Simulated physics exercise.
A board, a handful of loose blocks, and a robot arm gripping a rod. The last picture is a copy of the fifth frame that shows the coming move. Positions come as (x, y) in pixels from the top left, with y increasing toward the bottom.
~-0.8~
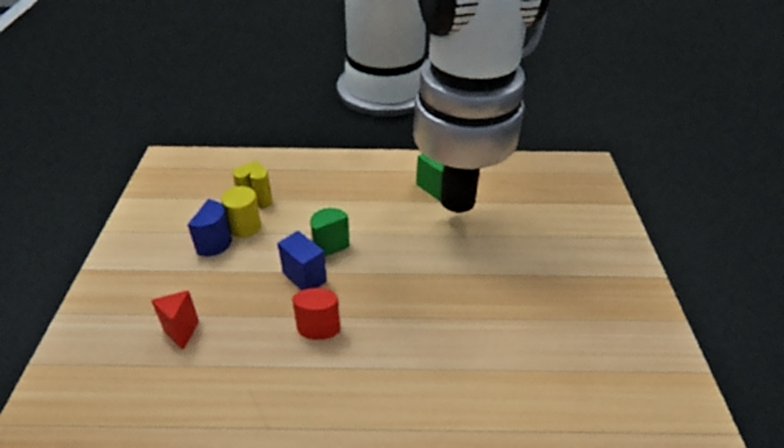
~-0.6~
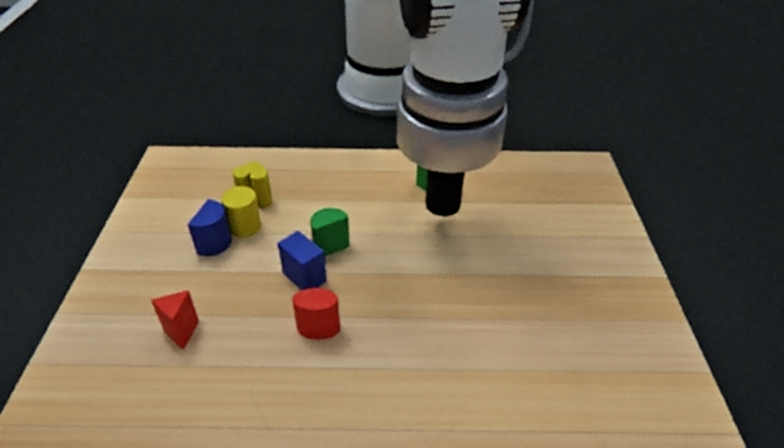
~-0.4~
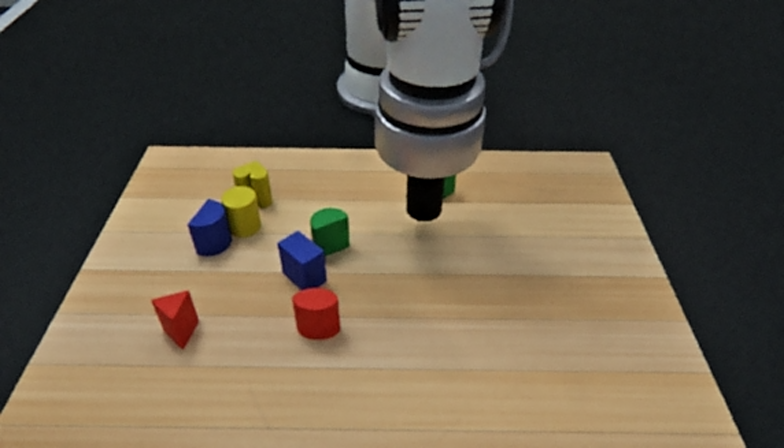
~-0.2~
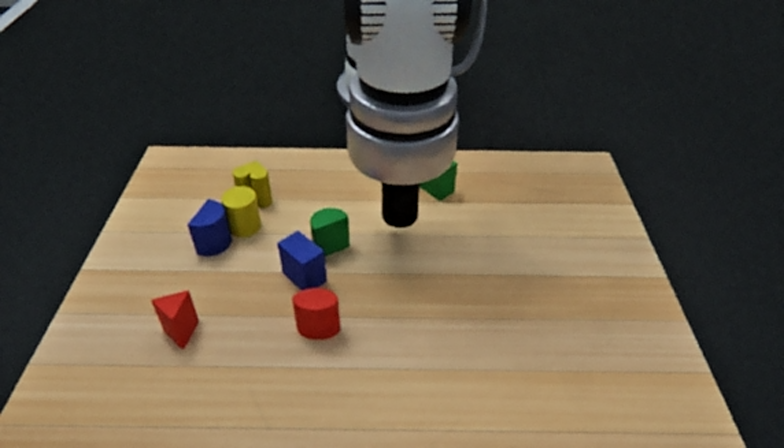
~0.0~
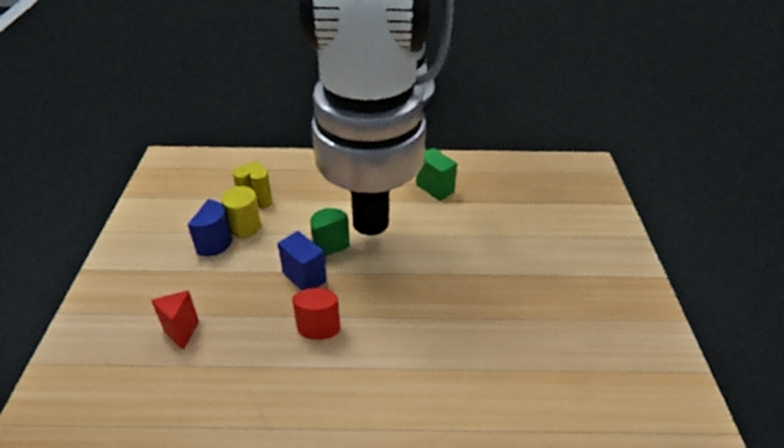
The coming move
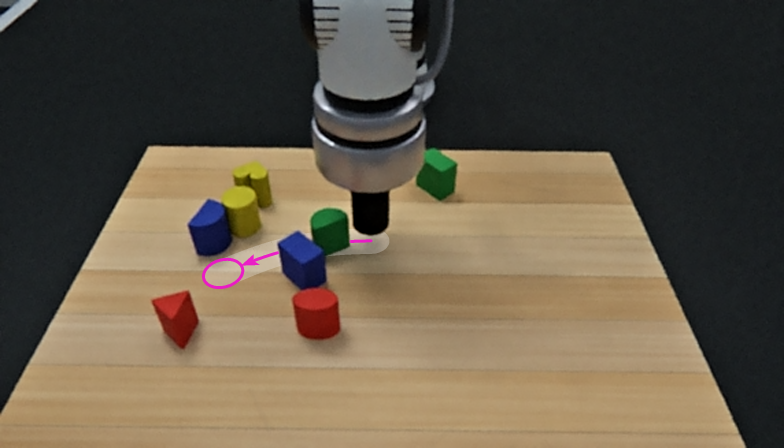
A robot arm moves its black rod left above a wooden board of colored blocks.
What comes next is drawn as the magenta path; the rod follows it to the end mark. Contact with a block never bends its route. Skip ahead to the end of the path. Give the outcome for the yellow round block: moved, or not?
The yellow round block is left alone.
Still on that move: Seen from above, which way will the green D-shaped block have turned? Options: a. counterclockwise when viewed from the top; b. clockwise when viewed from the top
It's b.
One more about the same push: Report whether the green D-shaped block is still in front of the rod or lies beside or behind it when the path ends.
It is still ahead of the rod.
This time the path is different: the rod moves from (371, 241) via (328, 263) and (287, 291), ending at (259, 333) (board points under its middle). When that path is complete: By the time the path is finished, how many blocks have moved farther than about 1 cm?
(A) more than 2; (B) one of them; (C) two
C.
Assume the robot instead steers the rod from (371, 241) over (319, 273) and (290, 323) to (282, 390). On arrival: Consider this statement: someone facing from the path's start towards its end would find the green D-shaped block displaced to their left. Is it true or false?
Answer: False.
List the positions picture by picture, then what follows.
The first picture shows lower end of the rod at (458, 202), tops of blocks, yellow round block at (238, 196), blue oblong block at (300, 246), green D-shaped block at (327, 216).
The second picture shows rod at (443, 206), blocks as before.
The third picture shows rod at (424, 210), blocks as before.
The fourth picture shows rod at (400, 216), blocks as before.
The fifth picture shows rod at (371, 224), yellow round block at (238, 196), blue oblong block at (300, 246), green D-shaped block at (327, 216).
The drawn path runs from (371, 241) via (297, 248), ending at (223, 273).
The first path, step by step. One third of the way, rod at (319, 226); blue oblong block at (297, 247), turned 15° anticlockwise; green D-shaped block at (278, 222).
Two thirds of the way, rod at (269, 237); blue oblong block at (297, 247), turned 20° anticlockwise; green D-shaped block at (225, 232).
At the end, rod at (218, 256); yellow round block not moved; blue oblong block at (297, 247), turned 20° anticlockwise; green D-shaped block at (177, 239), turned 45° clockwise.
